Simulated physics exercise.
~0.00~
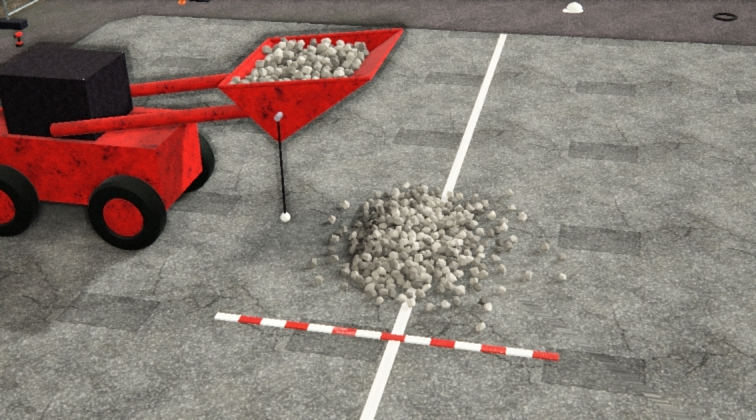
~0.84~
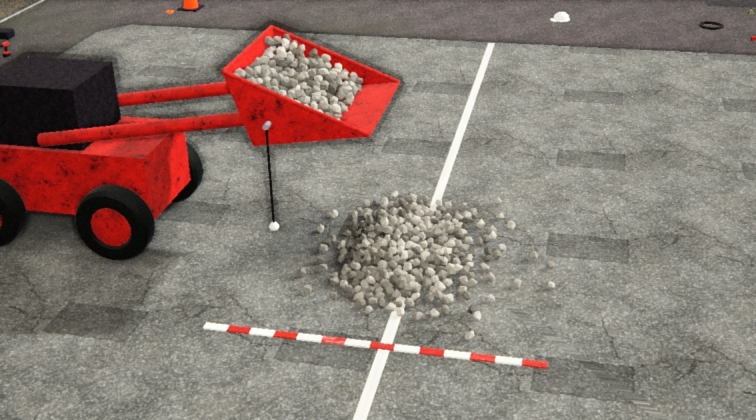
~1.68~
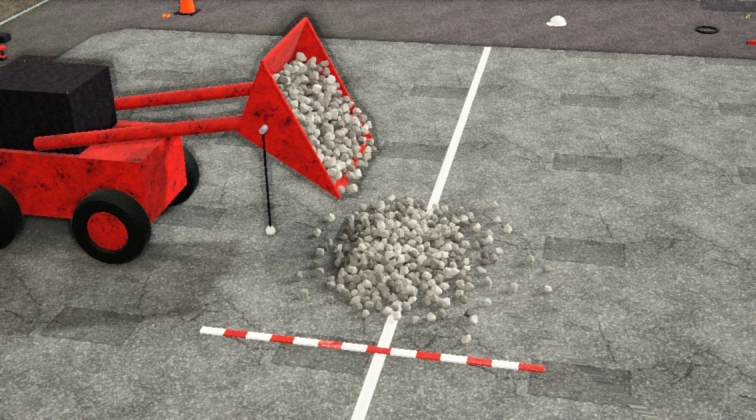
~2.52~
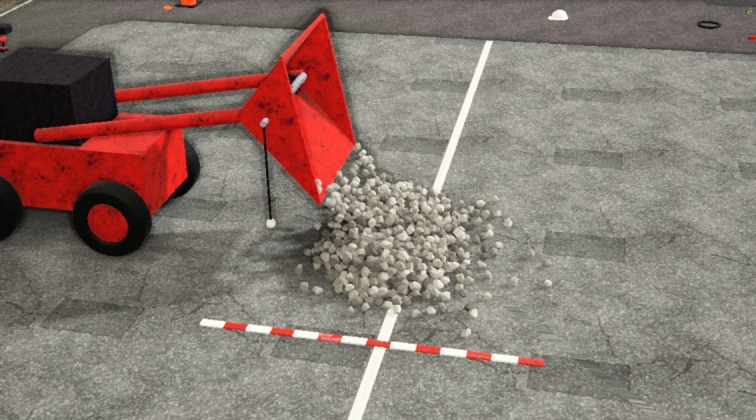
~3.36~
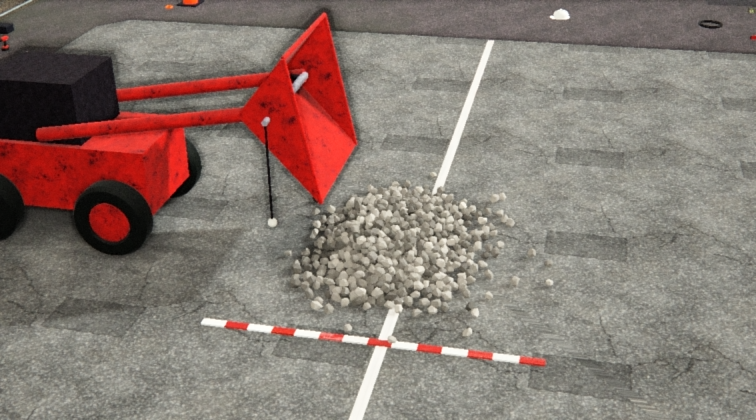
A red loader with black wheels and a dark block on its body stands at the left of a cracked grey yard, seen from above by a slightly swaying camera. Its raised bucket holds pale grey stones, and a loose heap of similar stones lies across a white painted line, behind a red and white banded pole. The bucket tips forward, and the stones slide to its lip, then pour onto the near side of the heap. The emptied bucket stays tilted steeply down, and the larger heap settles, most of it left of the line.
